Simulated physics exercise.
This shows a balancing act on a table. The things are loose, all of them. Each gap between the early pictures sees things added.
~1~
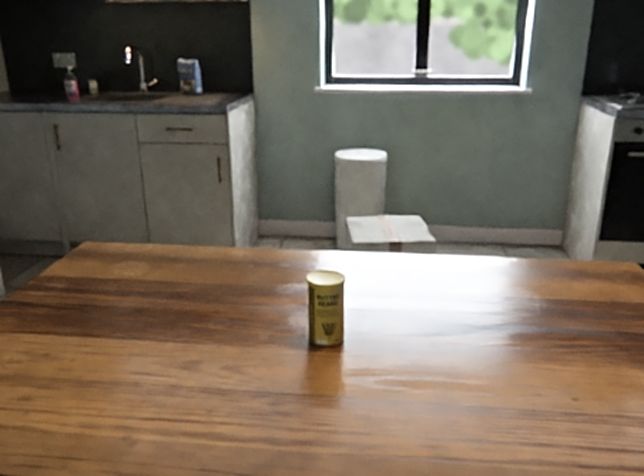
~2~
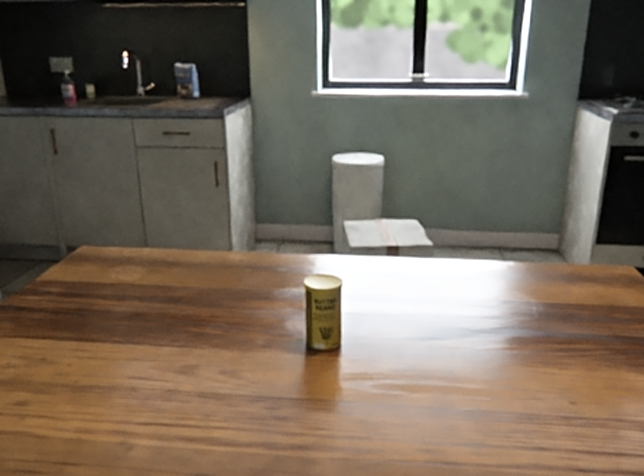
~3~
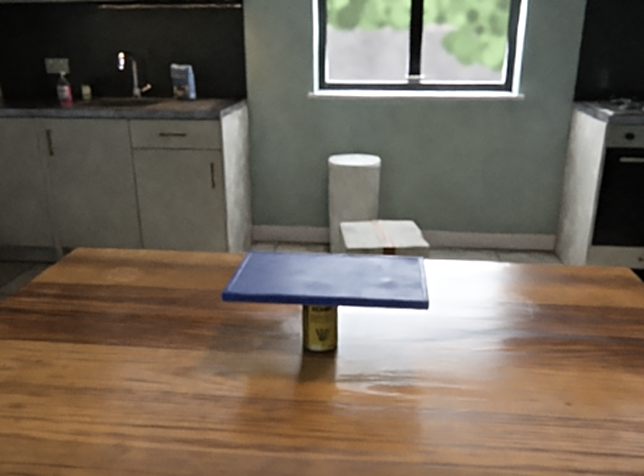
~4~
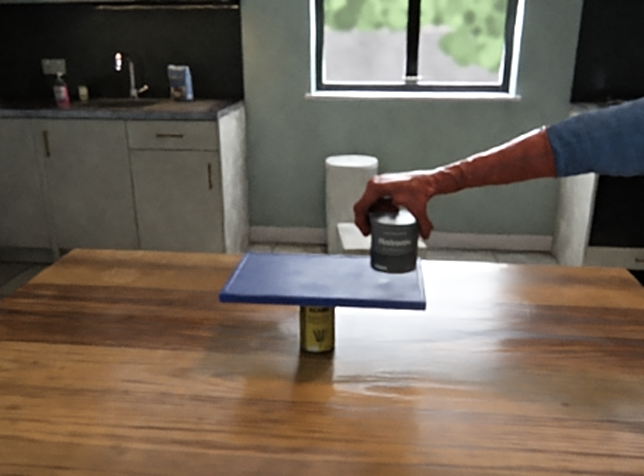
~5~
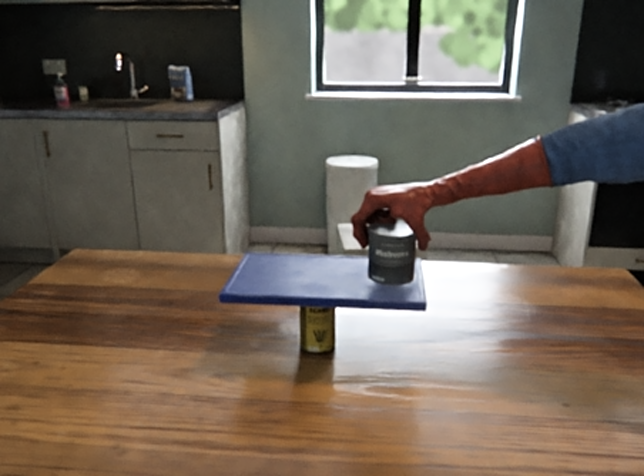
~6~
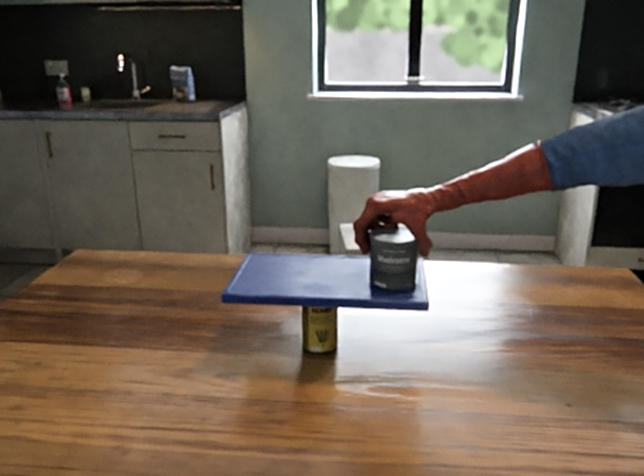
In a kitchen, a small yellowish tin stands on a wooden table, and then a flat blue lid lies across its top. A hand reaches in from the right with a dark grey tin, lowers it onto the right side of the lid, and keeps hold of it there.
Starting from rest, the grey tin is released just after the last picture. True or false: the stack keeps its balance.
False.
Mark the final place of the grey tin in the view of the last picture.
The object winds up at approximately (453, 339).
Then, 0.40 s later than the last frame, grey tin now fallen; blue lid tilted by 55°.
Then, 0.50 s later than the last frame, blue lid tilted by 51°.
When it is over, fallen, grey tin; lying over in the stack, blue lid; yellow tin as before. End places, in pixels of the last picture, grey tin near (453, 339). The stack gives way.
